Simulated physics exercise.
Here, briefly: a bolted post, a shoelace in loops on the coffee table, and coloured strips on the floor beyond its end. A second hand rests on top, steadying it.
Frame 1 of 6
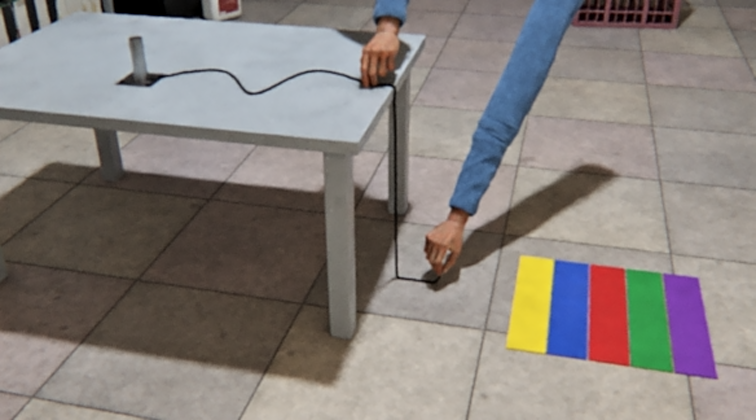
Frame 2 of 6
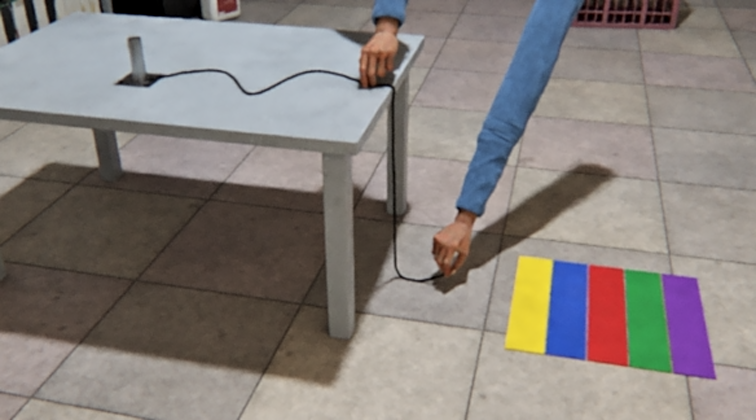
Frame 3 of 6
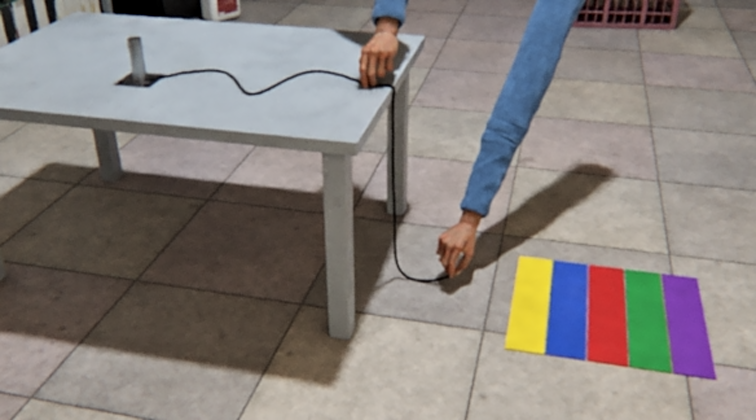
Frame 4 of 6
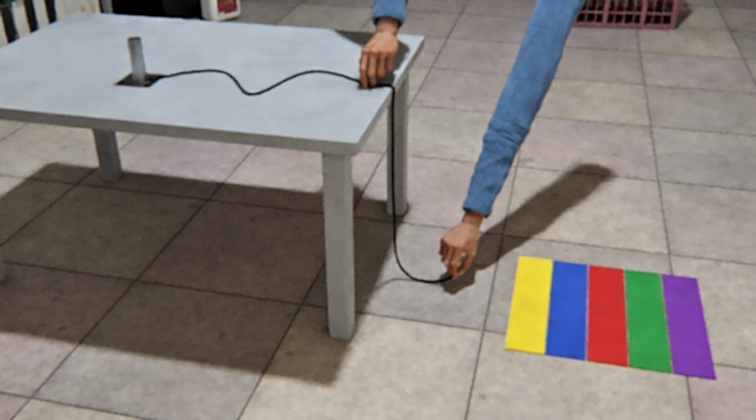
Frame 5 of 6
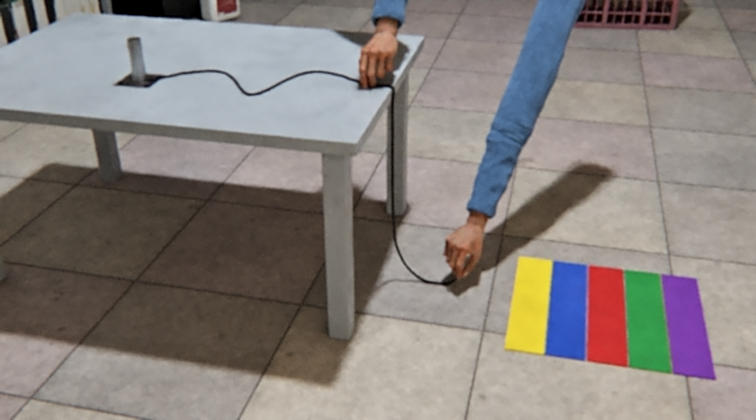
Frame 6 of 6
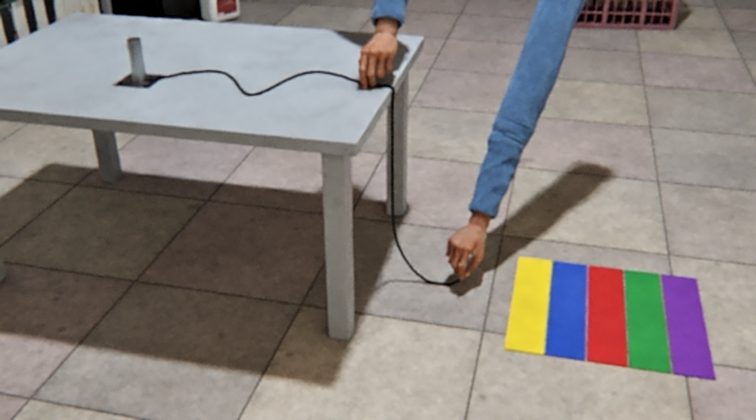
On a tiled floor beside a pale table, one hand held a dark cord at the table's edge while another drew its lower end slightly right, near yellow, blue, red, green and purple strips.
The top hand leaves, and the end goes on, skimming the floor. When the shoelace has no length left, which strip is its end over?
The purple strip.
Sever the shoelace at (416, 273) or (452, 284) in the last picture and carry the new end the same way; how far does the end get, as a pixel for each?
Taking the tries in order, the answers are (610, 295) and (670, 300).
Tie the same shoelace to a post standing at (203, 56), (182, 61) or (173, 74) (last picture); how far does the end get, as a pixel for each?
Respectively (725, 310), (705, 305) and (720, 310).
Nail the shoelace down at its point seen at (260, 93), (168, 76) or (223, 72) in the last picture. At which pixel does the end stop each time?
First near (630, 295), then near (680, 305), then near (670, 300).
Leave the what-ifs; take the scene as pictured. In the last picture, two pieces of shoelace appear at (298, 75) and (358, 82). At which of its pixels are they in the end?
The first settles around (372, 89), the second around (437, 128).
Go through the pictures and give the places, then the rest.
End (442, 271); yellow (528, 332); blue (568, 337); red (609, 343); green (651, 349); purple (693, 355), in the first frame.
End (449, 273); shoelace through (193, 71) (245, 91) (312, 71) (387, 86) (394, 173) (395, 252), in the second frame.
End (454, 273), in the third frame.
End (457, 274); shoelace through (193, 72) (245, 92) (312, 72) (387, 86) (393, 173) (396, 252), in the fourth frame.
End (462, 275), in the fifth frame.
End (464, 275); shoelace through (193, 72) (244, 92) (311, 72) (386, 87) (392, 174) (402, 253), in the sixth frame.
Soon after, end near (611, 294); over red.
Then, end near (661, 301); over green.
At full stretch, end near (690, 305); over purple. It gets as far as the purple strip.
